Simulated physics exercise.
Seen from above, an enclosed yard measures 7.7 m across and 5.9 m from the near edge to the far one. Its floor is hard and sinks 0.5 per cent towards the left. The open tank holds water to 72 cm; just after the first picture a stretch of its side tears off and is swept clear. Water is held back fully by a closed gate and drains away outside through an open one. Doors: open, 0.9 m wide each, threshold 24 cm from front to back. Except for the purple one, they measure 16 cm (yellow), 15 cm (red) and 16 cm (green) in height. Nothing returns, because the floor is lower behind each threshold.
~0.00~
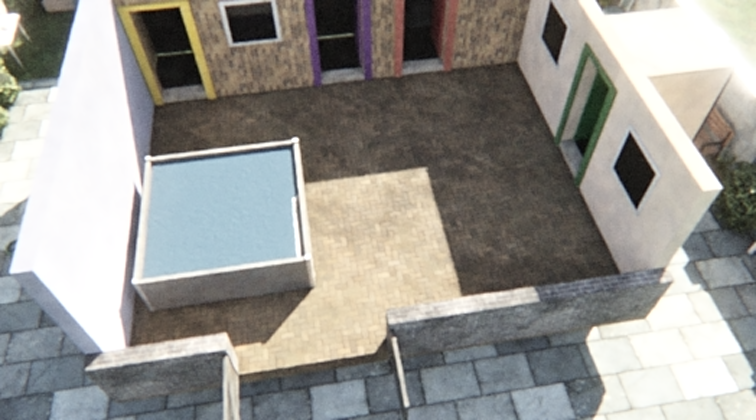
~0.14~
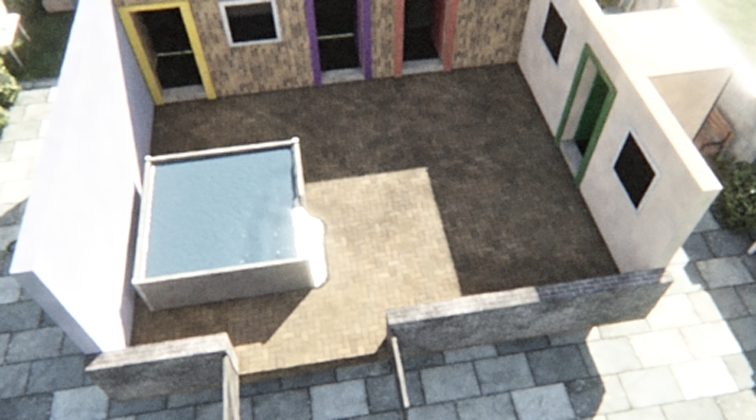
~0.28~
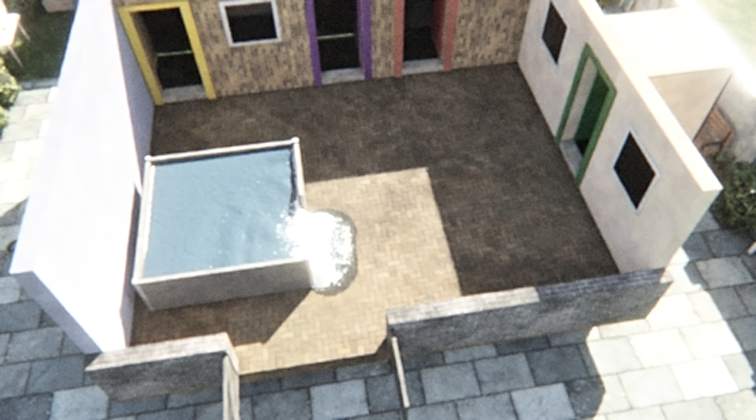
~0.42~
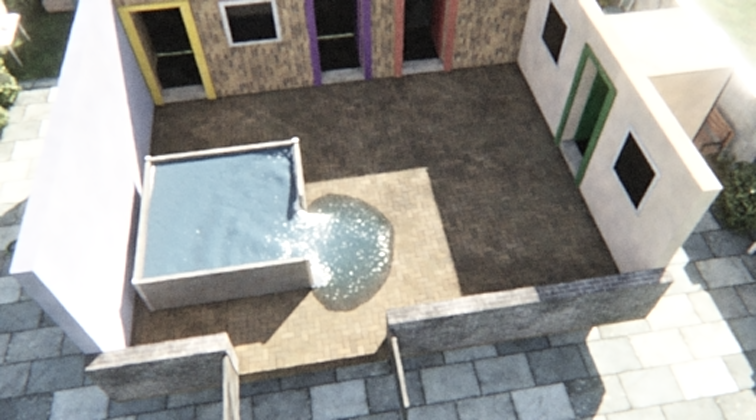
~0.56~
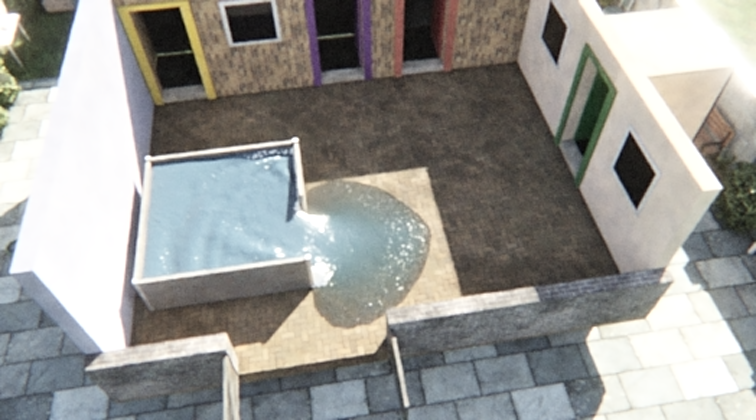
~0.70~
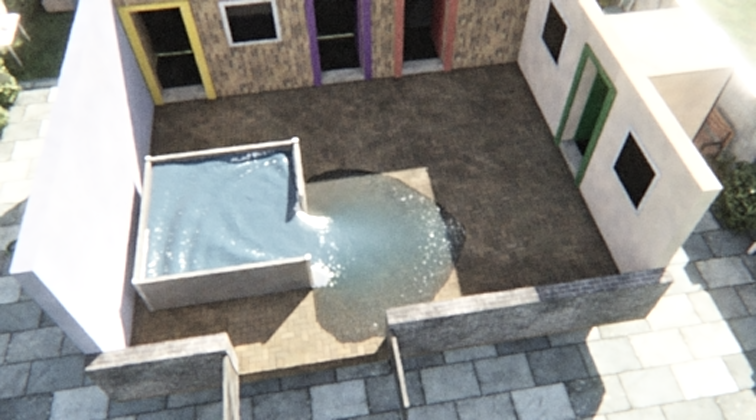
Water in the raised, open tank at the left of a walled yard lies still, then bursts through a gap in the tank's right side. It splashes white onto the brown paving and spreads rightward in a widening, rounded, glinting sheet, while the surface inside the tank ripples.
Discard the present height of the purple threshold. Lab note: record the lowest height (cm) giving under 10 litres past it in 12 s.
Lowest height: 7 cm.
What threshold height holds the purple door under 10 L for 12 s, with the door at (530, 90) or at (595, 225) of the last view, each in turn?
First place around 18 cm, second around 27 cm.
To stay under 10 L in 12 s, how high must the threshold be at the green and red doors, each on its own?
Some 19 cm for green, some 17 cm for red.
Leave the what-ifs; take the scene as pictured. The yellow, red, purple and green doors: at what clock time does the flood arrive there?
Arrives: Yellow 6.5 s / red 4.0 s / purple 5.0 s / green 1.8 s.
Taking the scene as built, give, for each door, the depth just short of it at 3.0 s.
In cm - yellow: 0, red: 0, purple: 0, green: 22.
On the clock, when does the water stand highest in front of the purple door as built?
7.0 s.
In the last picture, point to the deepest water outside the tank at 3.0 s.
At about pixel (594, 282).
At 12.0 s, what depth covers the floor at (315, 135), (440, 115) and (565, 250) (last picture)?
Approx. 5 / 9 / 7 cm.
After 1.4 s water covers 35 % of the floor, deepest (42 cm) near (317, 264); it has not reached the purple door.
After 3.0 s water covers 50 % of the floor, deepest (40 cm) near (594, 282); it has not reached the purple door.
After 12.0 s water covers 95 % of the floor, deepest (20 cm) near (152, 133); 8 cm at the purple door, 0 litres in over its 14 cm threshold.
At the purple door as built, the water arrived by 5.0 s and peaked near 11 cm at 6.8 s.
With a threshold of 6.5 cm, 16 litres would have come in within the 12 s; with 9 cm, 2 litres. So under 10 litres takes about 7 cm.
